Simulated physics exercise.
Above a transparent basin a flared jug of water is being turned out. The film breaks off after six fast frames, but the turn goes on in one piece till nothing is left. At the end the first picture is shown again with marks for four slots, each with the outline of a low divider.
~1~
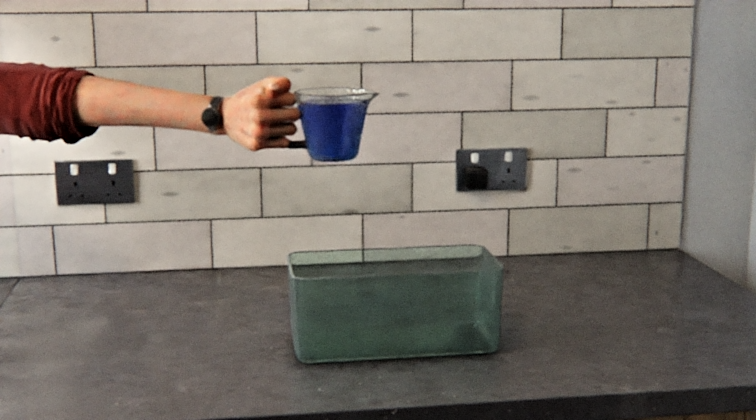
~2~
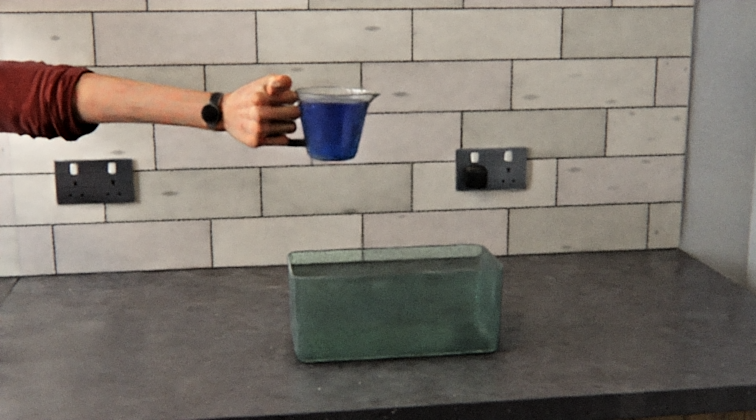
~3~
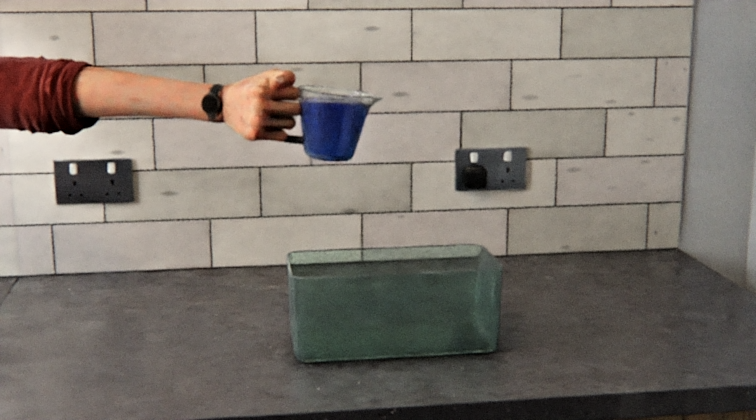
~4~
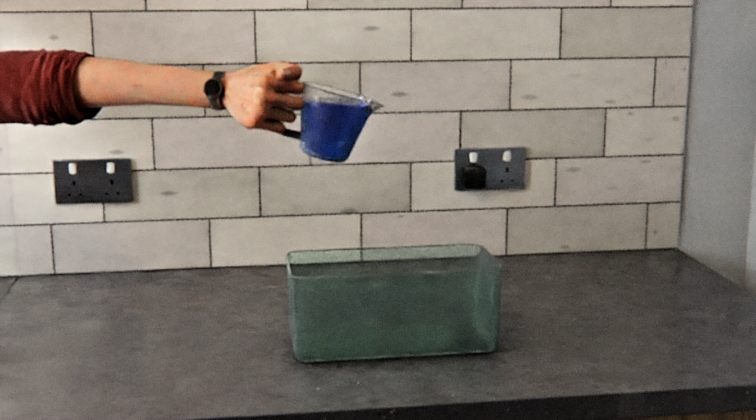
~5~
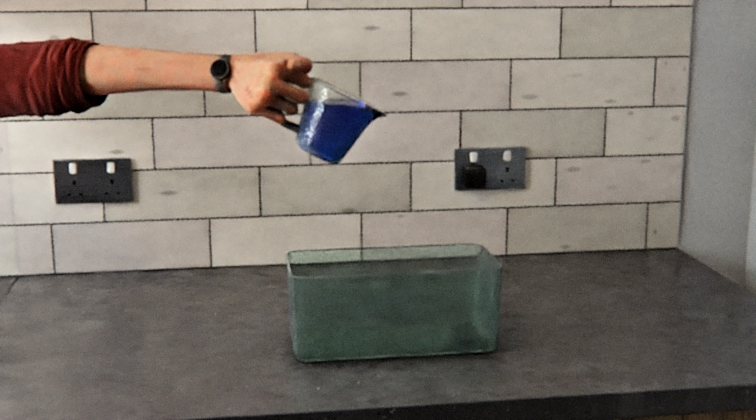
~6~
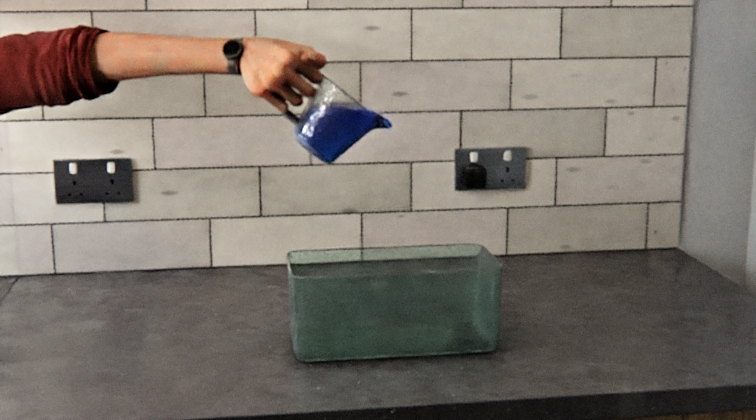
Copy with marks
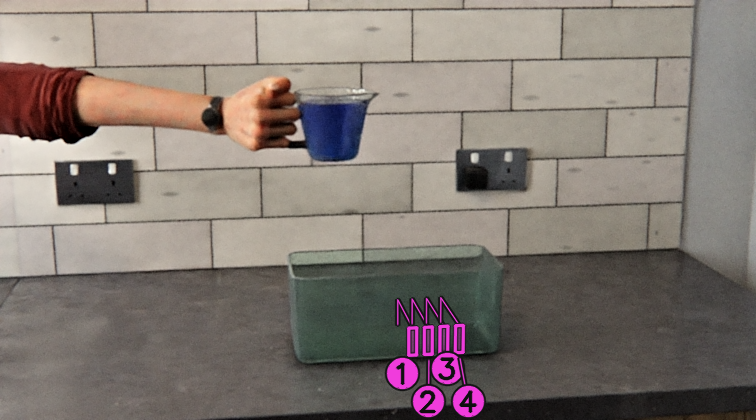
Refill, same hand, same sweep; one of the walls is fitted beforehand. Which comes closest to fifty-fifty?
Place 2 does it best.
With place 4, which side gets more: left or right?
The left one.
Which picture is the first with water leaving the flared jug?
In picture 6.
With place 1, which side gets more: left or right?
More ends on the right.
On the marked copy, 1 at (413, 360); 2 at (428, 360); 3 at (444, 359); 4 at (460, 358).
With 1, about 18 % ends left of the wall and 78 % right of it; 4 % is lost outside.
With 2, about 53 % ends left of the wall and 43 % right of it; 4 % is lost outside.
With 3, about 77 % ends left of the wall and 19 % right of it; 5 % is lost outside.
With 4, about 86 % ends left of the wall and 7 % right of it; 8 % is lost outside.
